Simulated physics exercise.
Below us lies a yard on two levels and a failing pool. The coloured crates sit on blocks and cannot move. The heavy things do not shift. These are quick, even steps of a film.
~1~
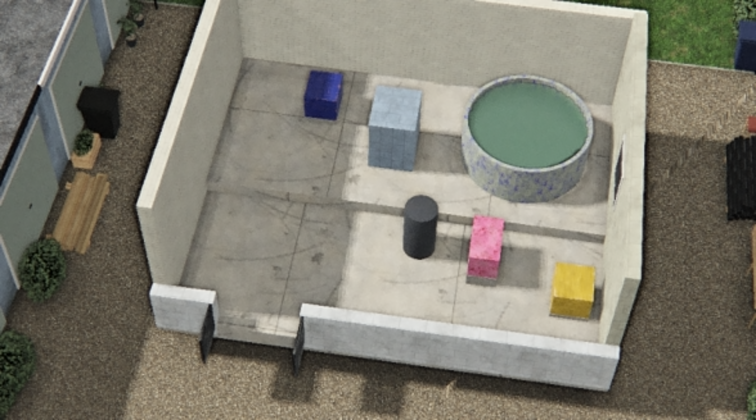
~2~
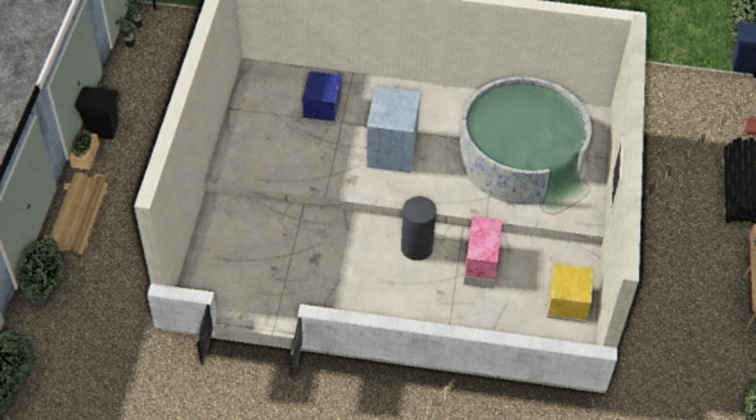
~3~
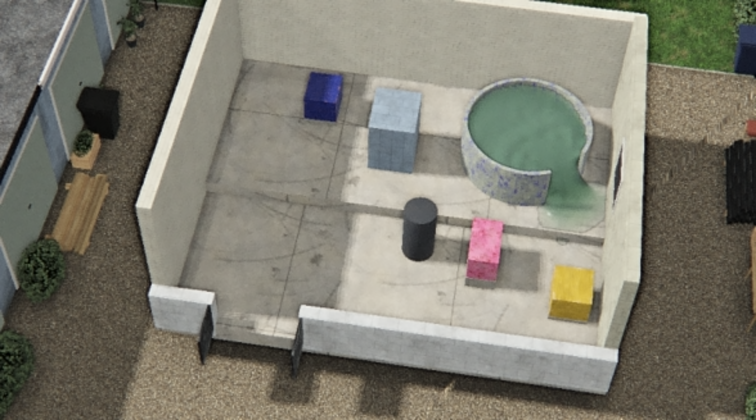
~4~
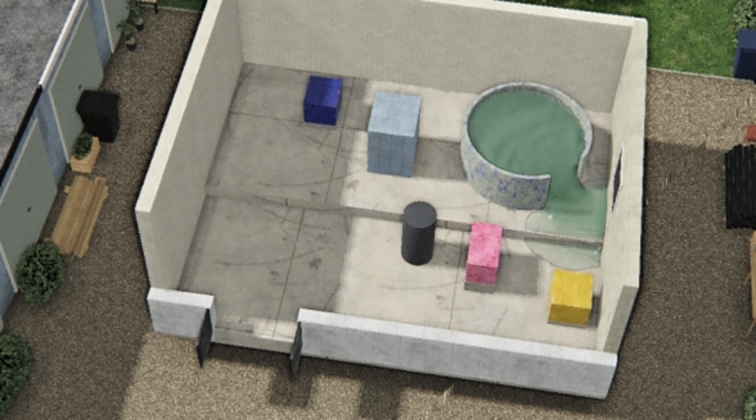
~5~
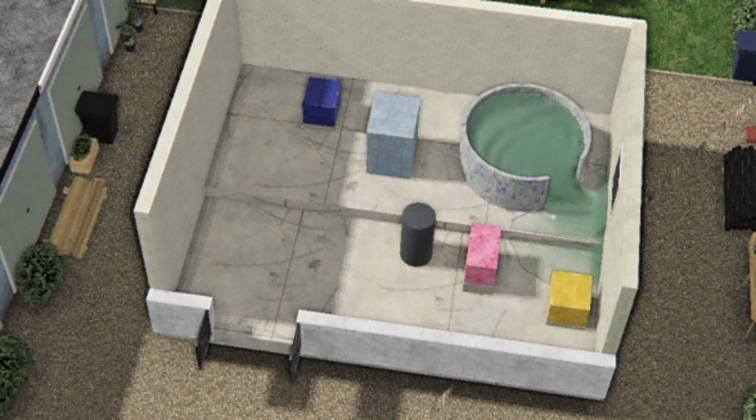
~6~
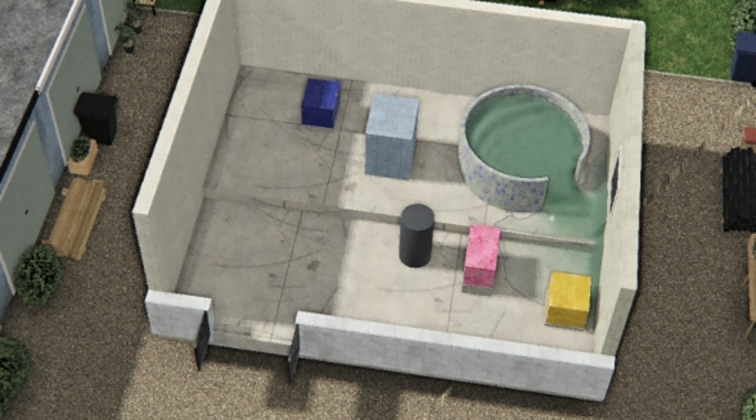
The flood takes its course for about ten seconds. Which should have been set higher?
One by one: The blue crate keeps dry; the pink crate is soaked; the yellow crate is soaked.
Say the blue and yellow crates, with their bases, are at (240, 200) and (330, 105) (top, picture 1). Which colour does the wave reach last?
Last comes the yellow one.
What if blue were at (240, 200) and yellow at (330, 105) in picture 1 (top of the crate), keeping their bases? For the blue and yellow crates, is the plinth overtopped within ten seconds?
In short: Blue is soaked, yellow stays dry.
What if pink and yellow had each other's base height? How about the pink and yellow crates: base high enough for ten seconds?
Then: The pink one ends up wet; the yellow one is wetted.
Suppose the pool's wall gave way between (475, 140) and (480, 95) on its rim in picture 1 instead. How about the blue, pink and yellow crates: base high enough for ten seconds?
In short: The blue crate is topped; the pink crate remains dry; the yellow crate is topped.
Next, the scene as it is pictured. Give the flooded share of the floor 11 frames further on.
Some 25 per cent.
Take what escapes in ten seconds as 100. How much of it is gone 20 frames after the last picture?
Near 0 in a hundred.
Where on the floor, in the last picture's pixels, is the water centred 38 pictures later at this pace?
Close to (471, 237).
A moment on, water covers 15 % of the floor; the blue crate not reached, the pink crate water round its plinth, the yellow crate water round its plinth.
Next, water covers 25 % of the floor; the blue crate not reached, the pink crate water round its plinth, the yellow crate water round its plinth.
Then, water covers 45 % of the floor; the blue crate not reached, the pink crate water round its plinth, the yellow crate water round its plinth.
Later, water covers 75 % of the floor; the blue crate water round its plinth, the pink crate water round its plinth, the yellow crate water round its plinth.
In the end, water covers 80 % of the floor; the blue crate stayed above the water, the pink crate was topped, the yellow crate was topped.
